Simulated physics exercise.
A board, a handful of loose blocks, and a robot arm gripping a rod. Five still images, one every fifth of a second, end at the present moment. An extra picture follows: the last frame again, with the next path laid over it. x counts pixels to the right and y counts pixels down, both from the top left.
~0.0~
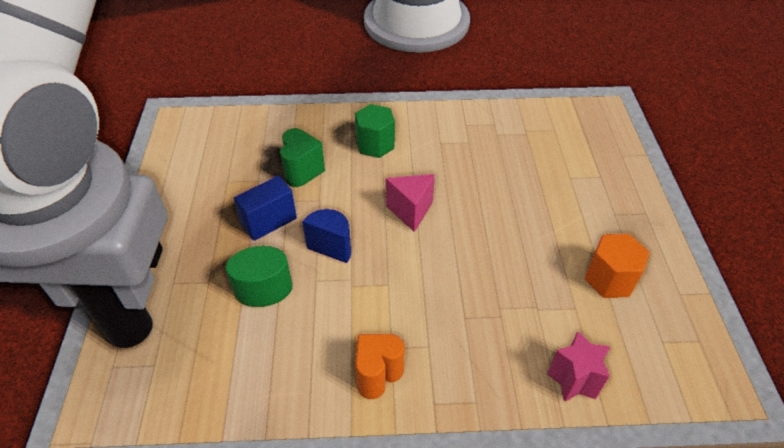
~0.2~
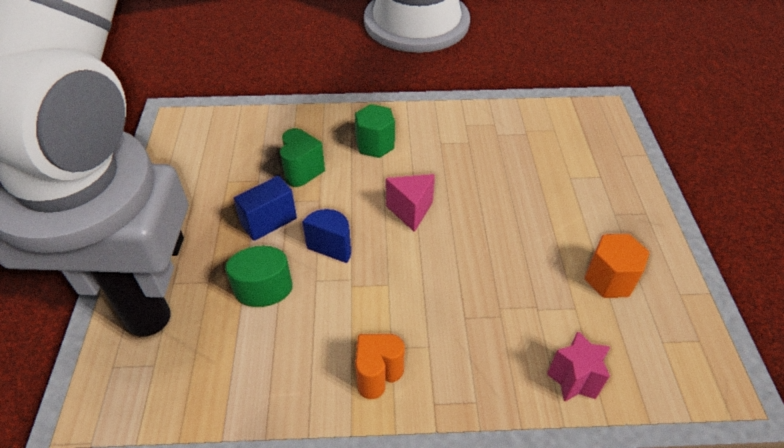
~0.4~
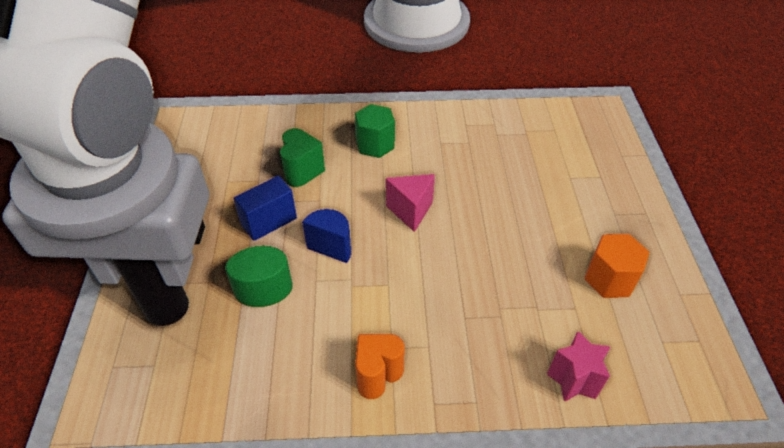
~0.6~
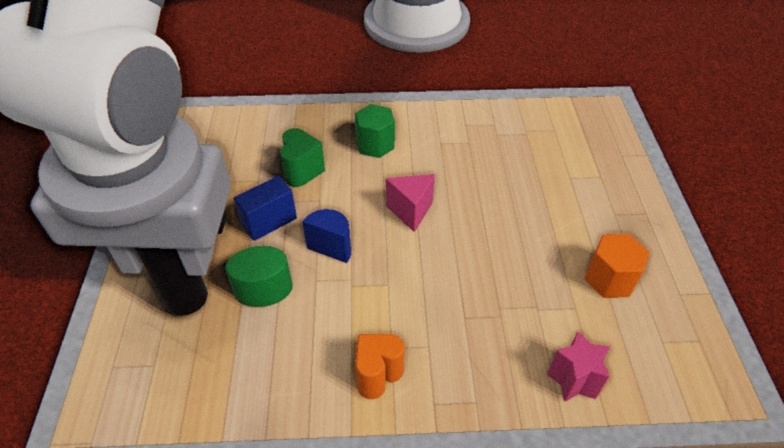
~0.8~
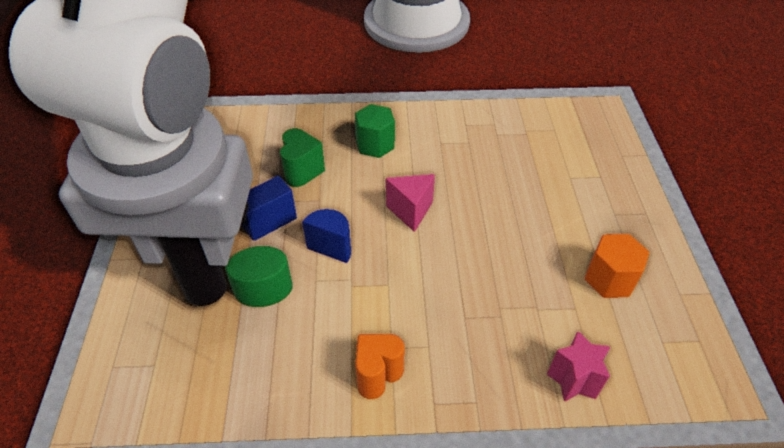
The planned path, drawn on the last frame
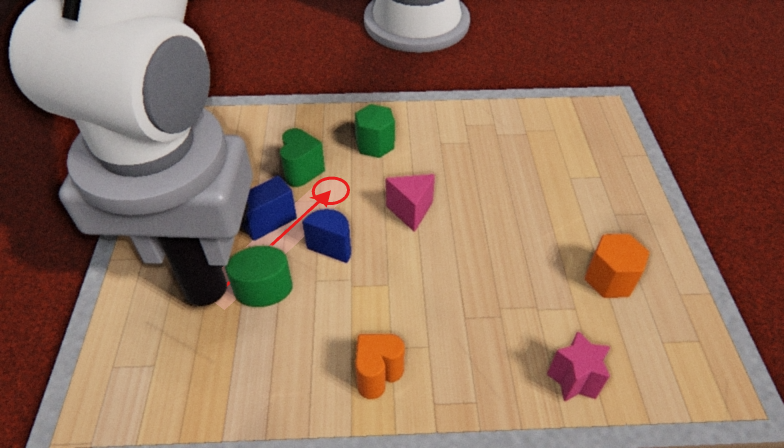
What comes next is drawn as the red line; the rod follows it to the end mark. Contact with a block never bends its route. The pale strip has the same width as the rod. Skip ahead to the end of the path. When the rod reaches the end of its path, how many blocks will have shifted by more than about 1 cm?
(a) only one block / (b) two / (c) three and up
The answer is b.
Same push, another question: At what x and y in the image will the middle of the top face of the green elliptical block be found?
I think it will end close to (291, 249).
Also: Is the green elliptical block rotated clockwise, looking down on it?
Final answer: Yes.
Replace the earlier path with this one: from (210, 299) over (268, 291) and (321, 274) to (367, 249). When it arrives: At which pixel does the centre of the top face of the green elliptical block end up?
Around (406, 240).
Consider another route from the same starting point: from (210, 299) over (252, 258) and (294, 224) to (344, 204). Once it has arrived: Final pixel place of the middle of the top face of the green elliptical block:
The middle of its upper face will lie at (285, 249).
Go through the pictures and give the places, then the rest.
In the first frame, rod tip at (131, 329); block tops, green elliptical block at (256, 262); blue oblong block at (263, 193); green heart block at (298, 143).
In the second frame, rod at (149, 318); blocks unchanged.
In the third frame, rod at (168, 308); blocks unchanged.
In the fourth frame, rod at (187, 298); blocks unchanged.
In the fifth frame, rod at (206, 289); green elliptical block at (256, 262); blue oblong block at (263, 193); green heart block at (298, 143).
Path on the board, from (210, 299) to (331, 191).
What follows on the original path. One third of the way, rod at (252, 249); green elliptical block at (288, 250), turned 65° clockwise.
Two thirds of the way, rod at (293, 212); green elliptical block at (291, 249), turned 75° clockwise; blue oblong block at (264, 181).
At the end, rod at (330, 179); green elliptical block at (291, 249), turned 75° clockwise; blue oblong block at (264, 180), turned 15° anticlockwise; green heart block in place.
